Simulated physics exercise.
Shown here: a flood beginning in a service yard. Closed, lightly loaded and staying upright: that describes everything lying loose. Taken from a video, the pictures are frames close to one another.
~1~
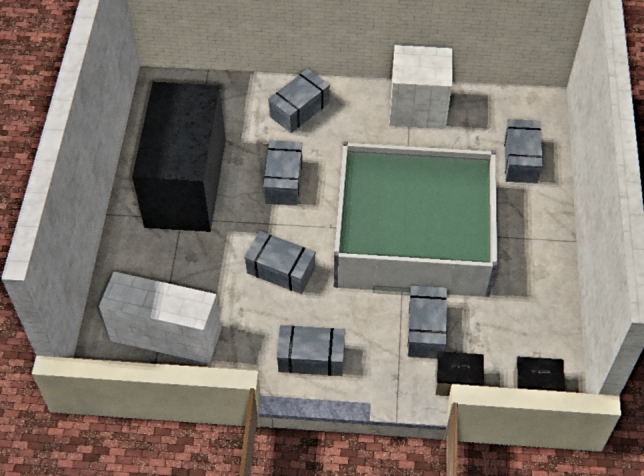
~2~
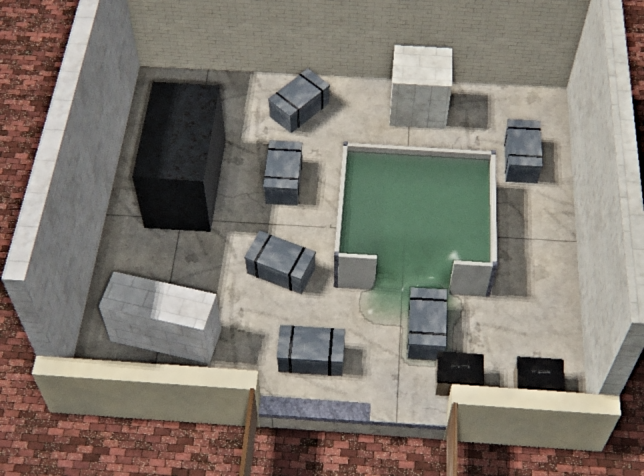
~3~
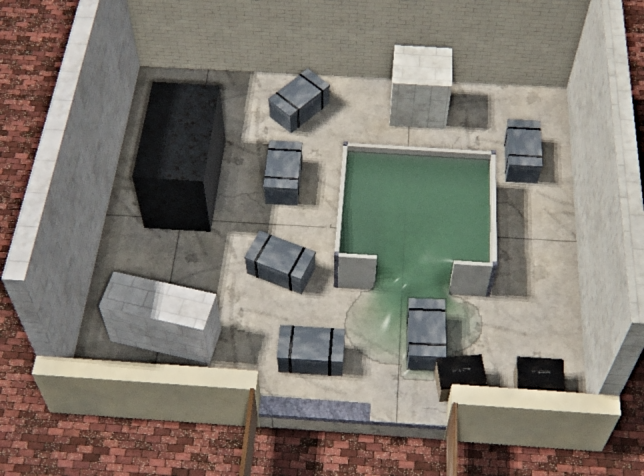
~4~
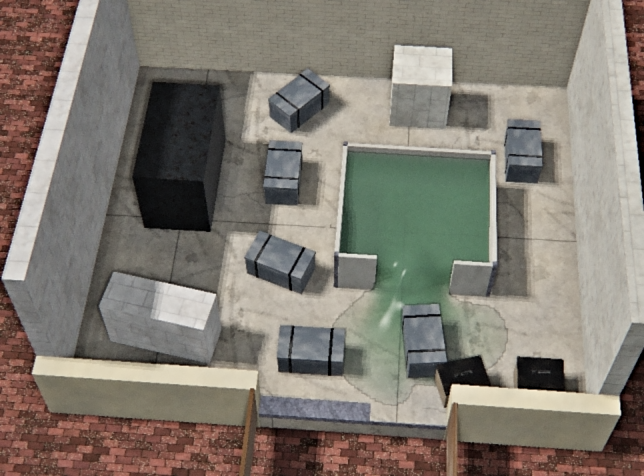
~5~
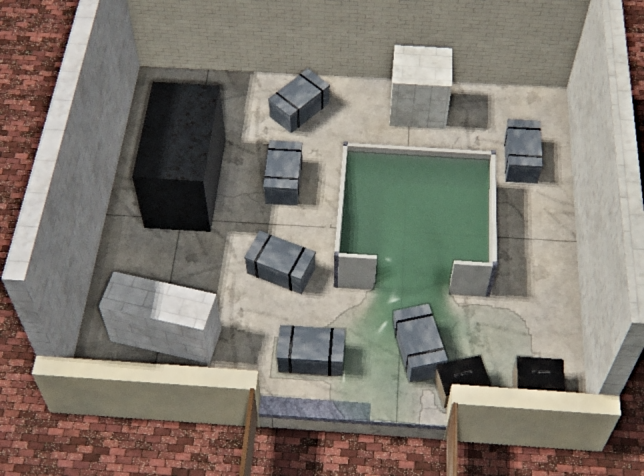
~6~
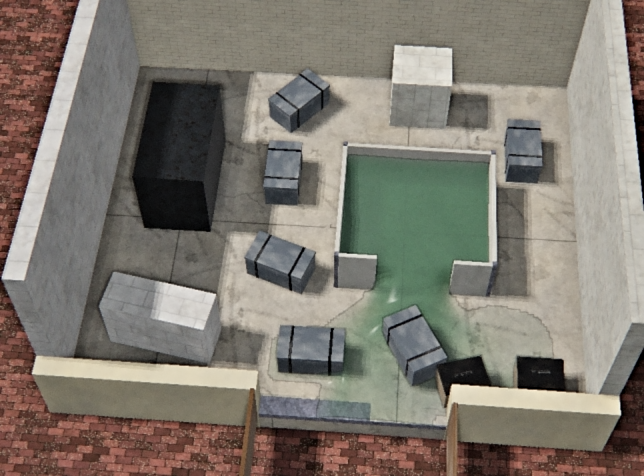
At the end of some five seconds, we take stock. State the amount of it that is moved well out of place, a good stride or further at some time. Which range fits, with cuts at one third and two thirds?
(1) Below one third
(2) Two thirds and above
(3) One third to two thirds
One third to two thirds (3).
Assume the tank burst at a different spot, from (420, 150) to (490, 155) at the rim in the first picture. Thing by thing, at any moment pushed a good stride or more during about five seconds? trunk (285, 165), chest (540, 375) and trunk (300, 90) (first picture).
Here's my take, in sequence: Dislodged that far, fails to go that far, and dislodged that far.
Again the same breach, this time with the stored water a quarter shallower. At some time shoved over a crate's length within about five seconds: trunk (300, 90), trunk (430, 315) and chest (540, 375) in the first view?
One after the other: Short of that, moved that far, swept aside.
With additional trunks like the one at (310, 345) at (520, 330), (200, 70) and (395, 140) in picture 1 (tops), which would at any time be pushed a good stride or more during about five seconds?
Copy one: Slides well clear; copy two: Barely shifts; copy three: Barely shifts.
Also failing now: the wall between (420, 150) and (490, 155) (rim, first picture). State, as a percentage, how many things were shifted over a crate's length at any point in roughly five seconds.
Roughly 40 per cent.
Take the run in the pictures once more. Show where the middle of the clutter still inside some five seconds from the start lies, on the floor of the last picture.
Average floor point: Approx. (388, 240).
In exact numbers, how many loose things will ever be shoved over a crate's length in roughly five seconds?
Number: 4.
A moment on, 1 of 8 are well off their spots; 1 afloat.
Next, 2 of 8 are well off their spots; 2 afloat.
Later, 4 of 8 are well off their spots; 0 afloat.
In the end, 4 of 8 are well off their spots, and 4 have been at some point; 0 afloat.
